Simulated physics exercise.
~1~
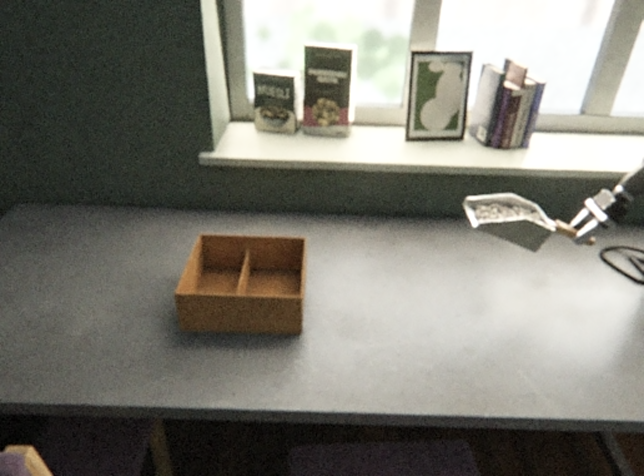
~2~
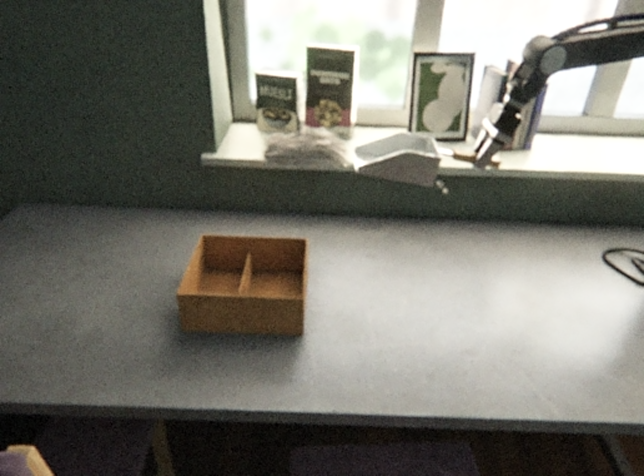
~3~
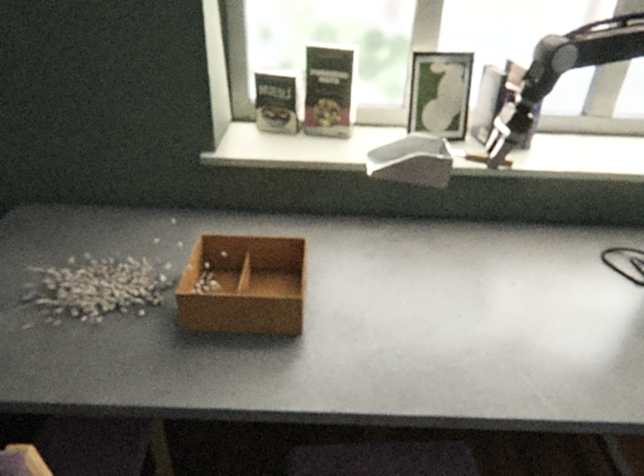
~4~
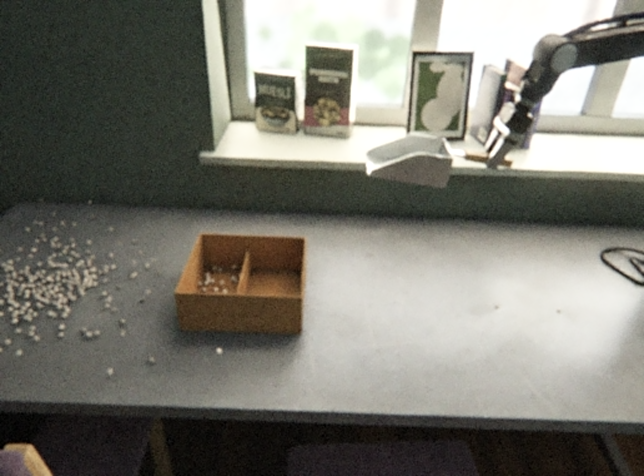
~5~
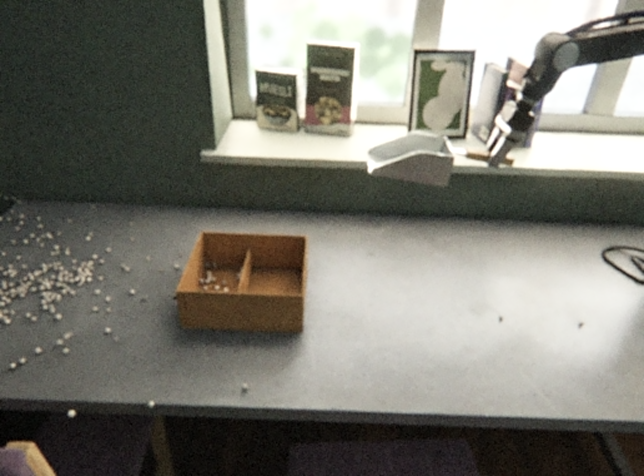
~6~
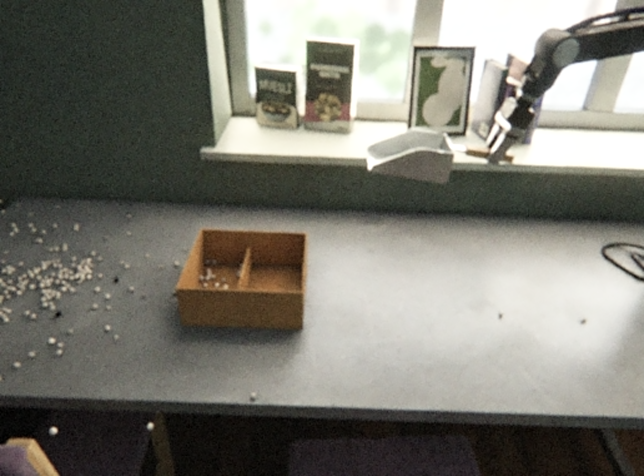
On a grey table below a bright windowsill lined with food packets, a framed picture and books, an open wooden box with a divider sits empty. At the right, a robot arm holds a pale scoop heaped with small beads. The arm swings the scoop up and to the left, then stops sharply, and the beads fly out ahead of it in a loose stream. They rain onto the left of the table, with a few dropping into the box's left compartment. The rest scatter, some rolling over the front edge, while the emptied scoop hangs still.
